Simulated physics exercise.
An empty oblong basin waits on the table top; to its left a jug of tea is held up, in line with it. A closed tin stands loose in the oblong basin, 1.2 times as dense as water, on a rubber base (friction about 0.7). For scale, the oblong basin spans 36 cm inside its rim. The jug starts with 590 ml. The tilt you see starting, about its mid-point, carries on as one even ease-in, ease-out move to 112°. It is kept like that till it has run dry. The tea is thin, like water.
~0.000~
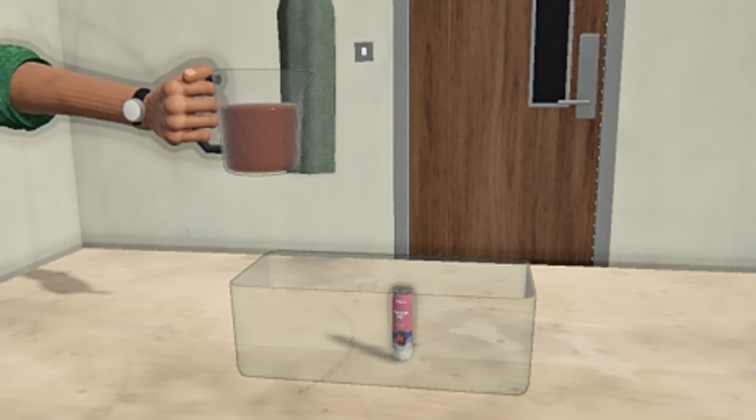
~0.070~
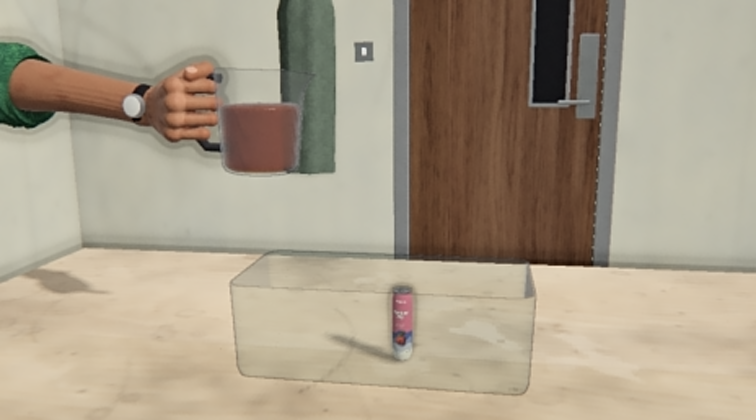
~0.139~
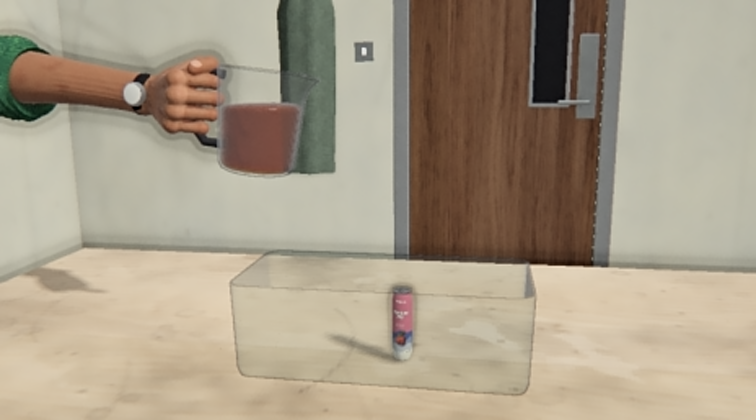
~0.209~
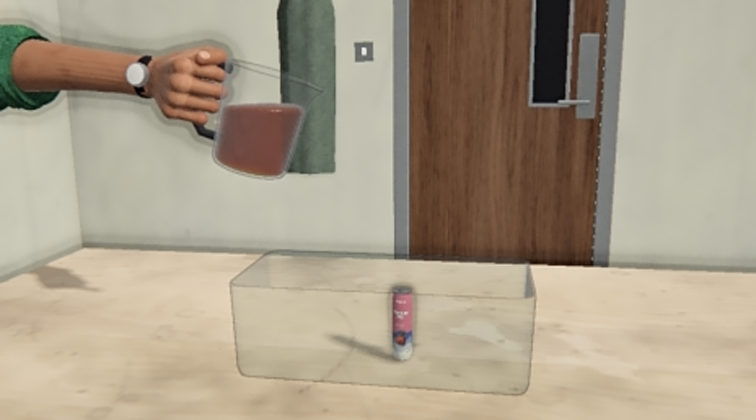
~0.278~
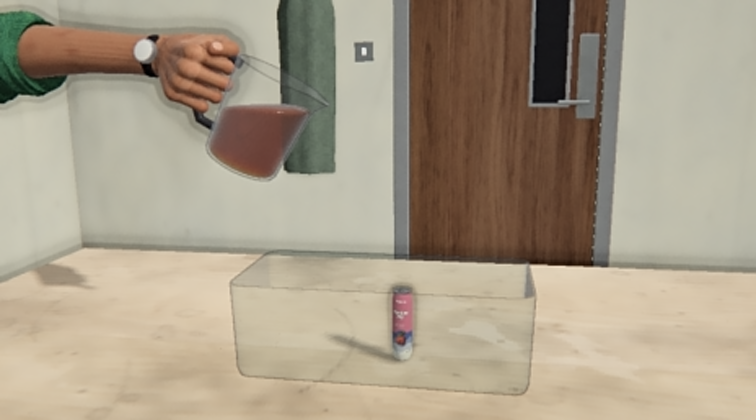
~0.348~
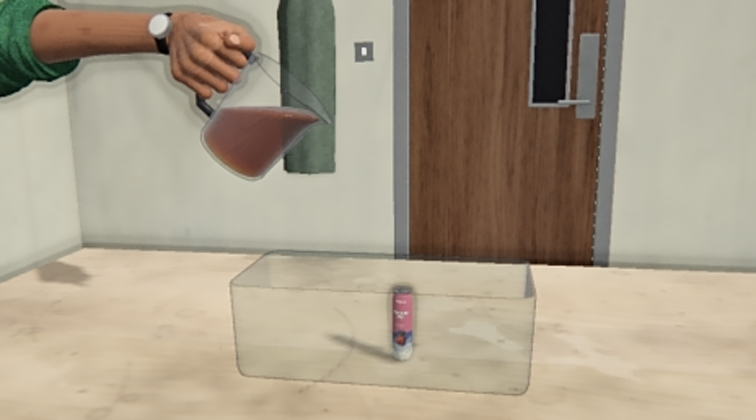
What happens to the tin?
It goes over.
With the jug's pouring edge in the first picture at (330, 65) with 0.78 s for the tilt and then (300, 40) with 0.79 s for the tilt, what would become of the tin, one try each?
First it goes over; then it stays up.
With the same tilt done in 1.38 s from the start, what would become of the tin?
Then it falls.
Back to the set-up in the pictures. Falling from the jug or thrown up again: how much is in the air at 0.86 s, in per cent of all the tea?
About 18 per cent.
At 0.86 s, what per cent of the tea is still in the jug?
About 10 per cent.
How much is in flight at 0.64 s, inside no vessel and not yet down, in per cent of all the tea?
About 34 per cent.
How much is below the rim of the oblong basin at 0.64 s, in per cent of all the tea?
Near 10 in a hundred.
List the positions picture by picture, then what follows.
In the first picture, it leans 0°; its right rim is at (314, 71); the tea meets the walls at (224, 106) and (300, 106); the oblong basin's rim runs from (250, 268) to (531, 279); the tin's top is at (402, 293).
In the second picture, it leans 2°; its right rim is at (316, 73); the tea meets the walls at (224, 106) and (300, 106).
In the third picture, it leans 8°; its right rim is at (320, 79); the tea meets the walls at (226, 106) and (301, 106).
In the fourth picture, it leans 17°; its right rim is at (326, 90); the tea meets the walls at (225, 109) and (305, 107).
In the fifth picture, it leans 28°; its right rim is at (330, 105); the tea meets the walls at (223, 113) and (310, 110).
In the sixth picture, it leans 42°; its right rim is at (332, 123); the tea meets the walls at (213, 121) and (321, 115).
After 0.64 s the tilt is 99° and 57 per cent is still to pour; the tin stands where it began.
After 0.86 s the tilt is 112° and 9 per cent is still to pour; the tin leans 7°.
After 1.08 s the tilt is 112° and 0 per cent is still to pour; the tin lies on its side.
After 1.33 s the tilt is 112° and 0 per cent is still to pour; the tin lies on its side.
In the end the tin lies on its side.
